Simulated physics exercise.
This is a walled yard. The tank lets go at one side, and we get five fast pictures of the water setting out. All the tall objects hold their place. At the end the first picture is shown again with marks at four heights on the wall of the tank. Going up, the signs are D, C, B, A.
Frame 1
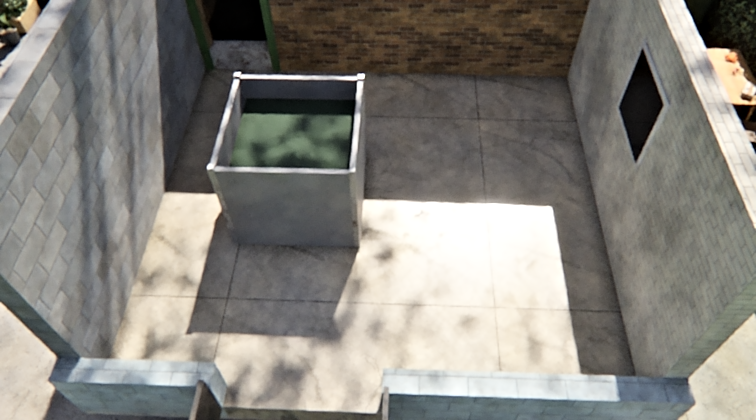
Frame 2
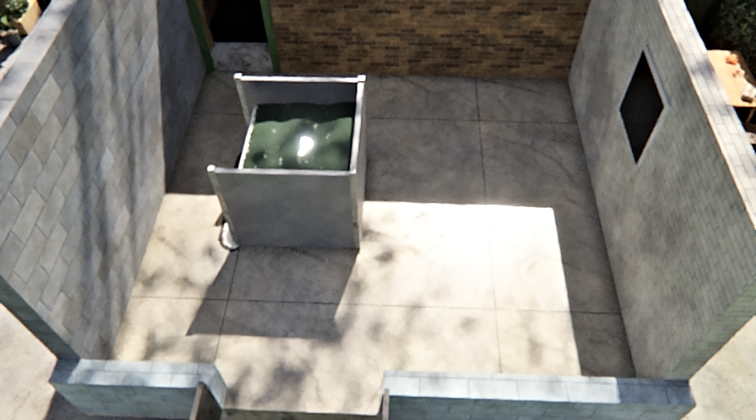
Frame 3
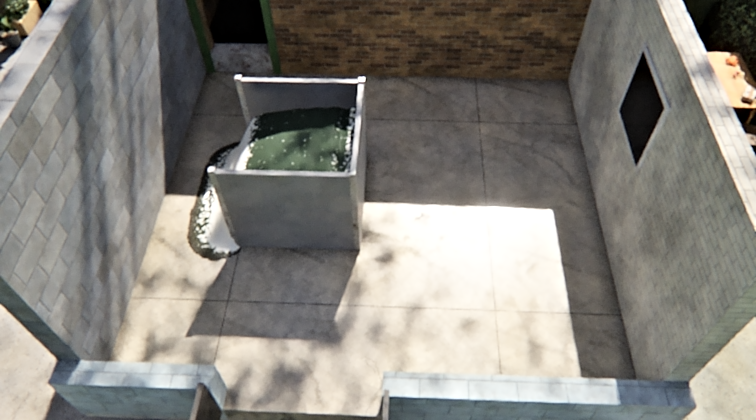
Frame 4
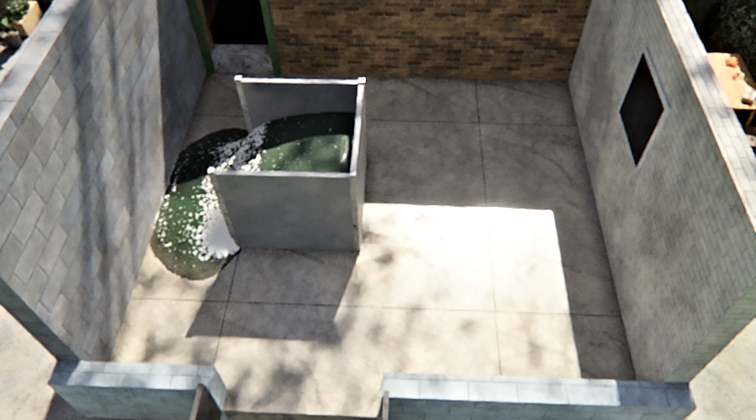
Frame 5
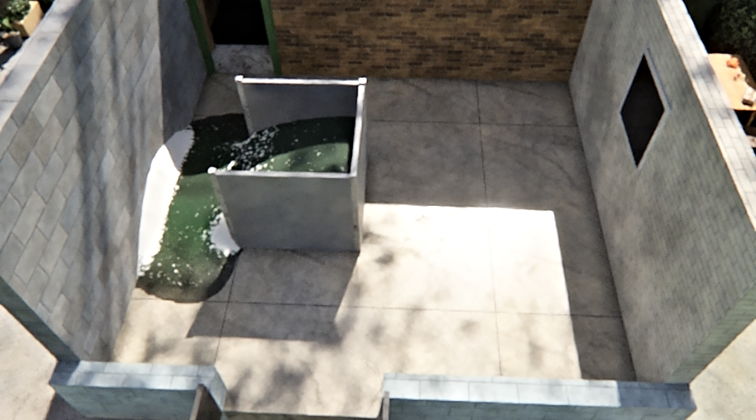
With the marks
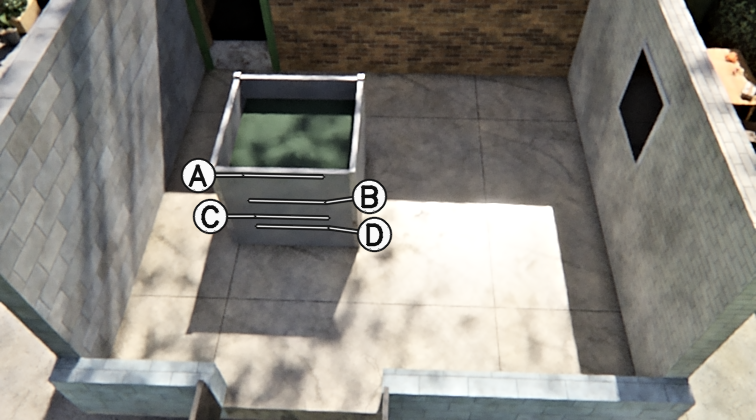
In a walled yard, dark green water pours from a tank's open left side across the ground.
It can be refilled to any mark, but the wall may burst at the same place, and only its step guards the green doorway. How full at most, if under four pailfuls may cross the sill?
Choose B.
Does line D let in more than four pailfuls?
No, that is safe.
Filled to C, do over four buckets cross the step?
No, that is safe.
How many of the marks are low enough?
Three.
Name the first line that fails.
Here it is line A.
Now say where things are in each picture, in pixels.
Water in the tank at rest, its middle at (294, 140); foot of the green doorway at (244, 69); open gate at (298, 363), in the first frame.
Front seen at (230, 226), 2 % of the ground wet, in the second frame.
Front seen at (217, 246), 4 % of the ground wet, in the third frame.
Front seen at (212, 137), 9 % of the ground wet, in the fourth frame.
Front seen at (138, 281), 12 % of the ground wet, in the fifth frame.
On the marked copy, A at (282, 176); B at (287, 201); C at (291, 217); D at (293, 227); from the bottom up D, C, B, A.
With A, about 11 bucketfuls get in.
With B, a bucket or two gets in.
With C, nothing gets over.
With D, nothing gets over.
